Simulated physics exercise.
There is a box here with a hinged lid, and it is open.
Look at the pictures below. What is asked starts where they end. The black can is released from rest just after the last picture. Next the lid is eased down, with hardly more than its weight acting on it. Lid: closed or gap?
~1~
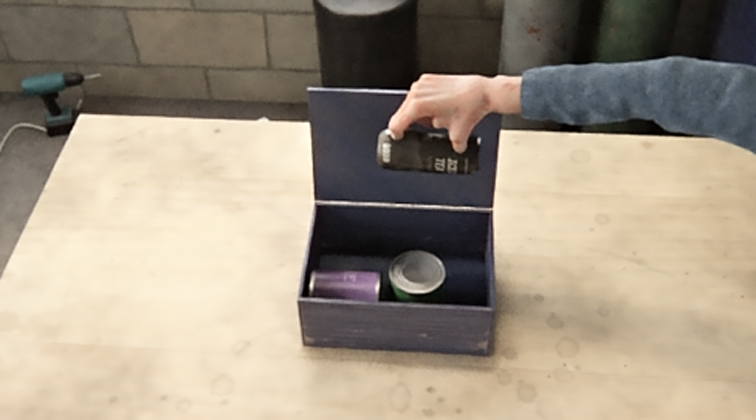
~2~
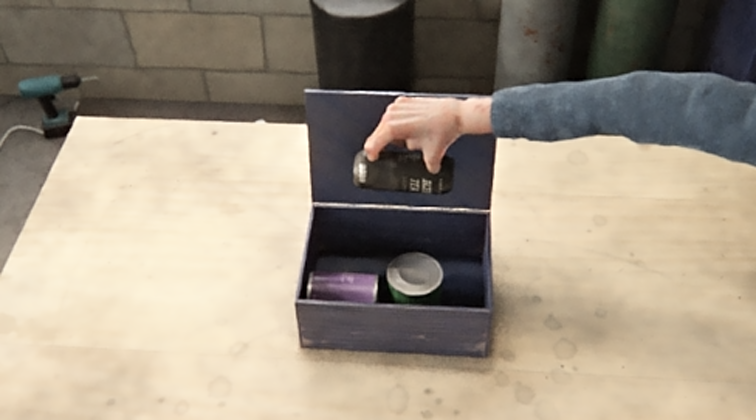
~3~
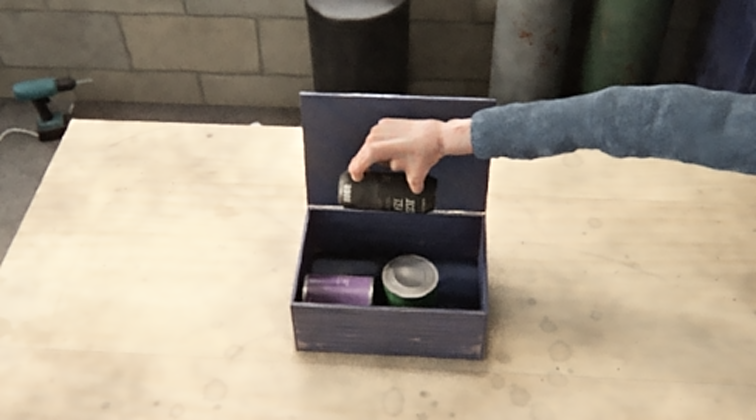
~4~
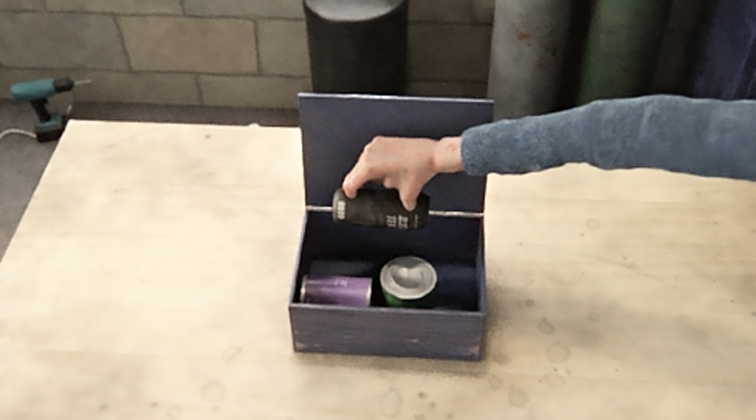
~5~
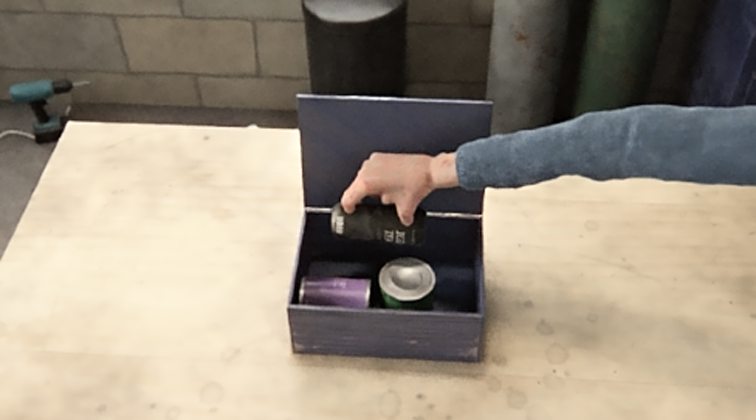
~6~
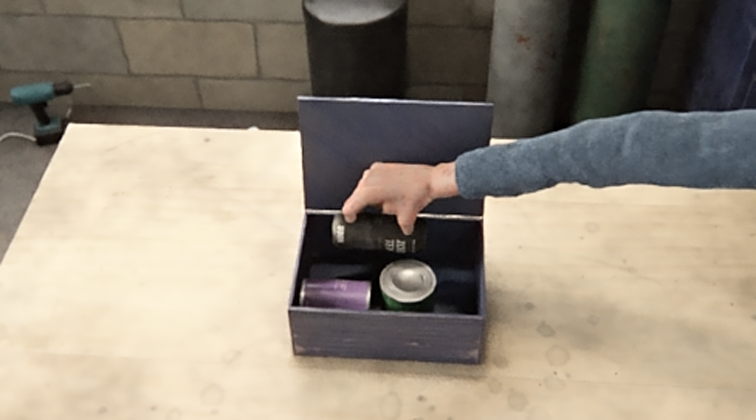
Closed.
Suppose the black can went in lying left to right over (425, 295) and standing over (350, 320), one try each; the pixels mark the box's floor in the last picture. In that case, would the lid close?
In the first case it closes; in the second case it stays ajar.
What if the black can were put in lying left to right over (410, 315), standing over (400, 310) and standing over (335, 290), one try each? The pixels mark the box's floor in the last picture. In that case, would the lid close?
The first placement leaves the lid partly open, the second partly open, and the third partly open.
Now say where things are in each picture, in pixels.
In the first frame, coming down; black can (429, 152); green tin (417, 290).
In the second frame, coming down; black can (404, 172); green tin (415, 292).
In the third frame, coming down; black can (388, 192); green tin (410, 294).
In the fourth frame, coming down; black can (382, 208); green tin (408, 296).
In the fifth frame, coming down; black can (379, 223); green tin (407, 297).
In the sixth frame, in place under the hand; black can (380, 232); green tin (408, 299).
Then, 1.20 s later than the last frame, lid starting down; black can moved well along near (396, 264).
Then, 1.80 s later than the last frame, lid 36° above the rim; black can moved well along near (396, 263).
When it is over, lid shut; moved from the start, black can; the other 2 as before. End places, in pixels of the last picture, black can near (396, 264).
